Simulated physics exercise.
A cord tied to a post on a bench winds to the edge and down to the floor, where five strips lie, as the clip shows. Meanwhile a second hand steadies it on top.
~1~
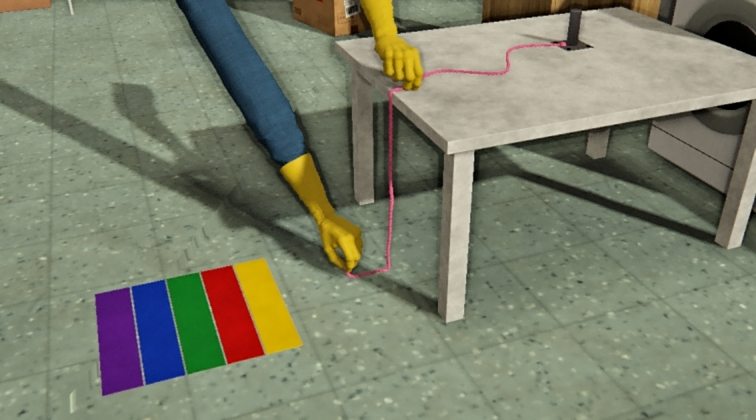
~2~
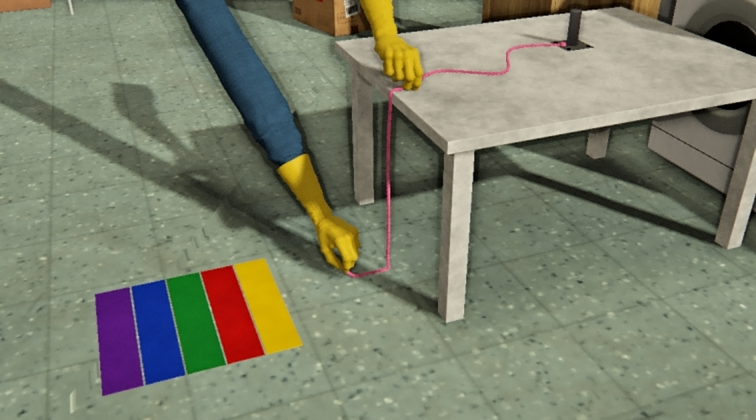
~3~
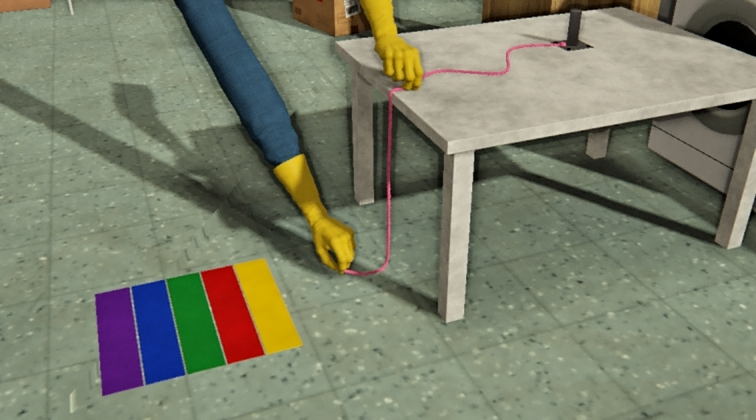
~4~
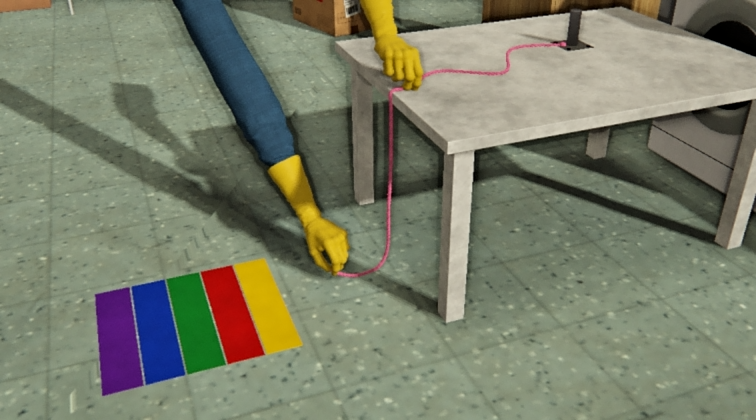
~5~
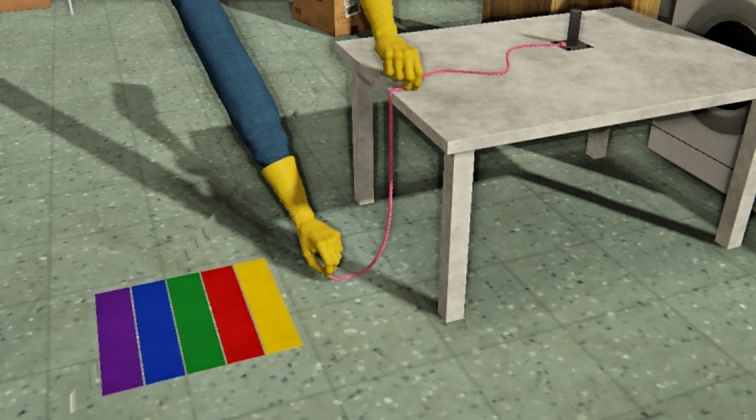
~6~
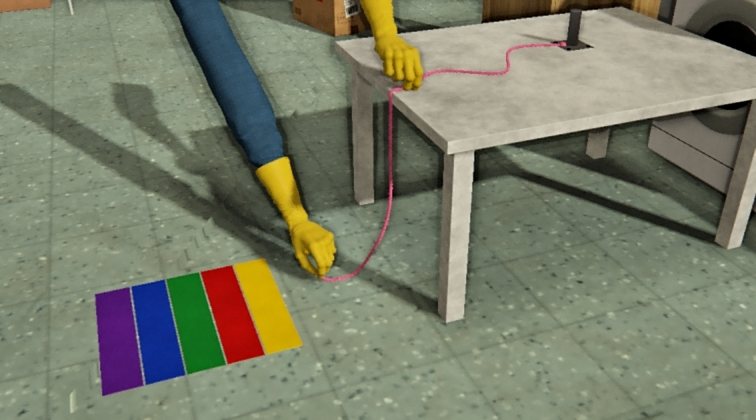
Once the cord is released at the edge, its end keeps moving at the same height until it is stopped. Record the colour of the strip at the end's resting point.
Resting point: Blue strip.
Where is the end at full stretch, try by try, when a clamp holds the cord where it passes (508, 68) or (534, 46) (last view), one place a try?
Pixel positions per try: (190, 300); (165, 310).
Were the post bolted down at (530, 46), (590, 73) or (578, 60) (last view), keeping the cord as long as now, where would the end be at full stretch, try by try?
First try about (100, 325), second about (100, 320), third about (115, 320).
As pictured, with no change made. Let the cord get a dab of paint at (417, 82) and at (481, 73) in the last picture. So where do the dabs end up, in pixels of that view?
Point one: (378, 102); point two: (444, 74).
A little later, end near (229, 293); over red.
Next, end near (182, 304); over green.
When it is tight, end near (155, 310); over blue. The blue one.
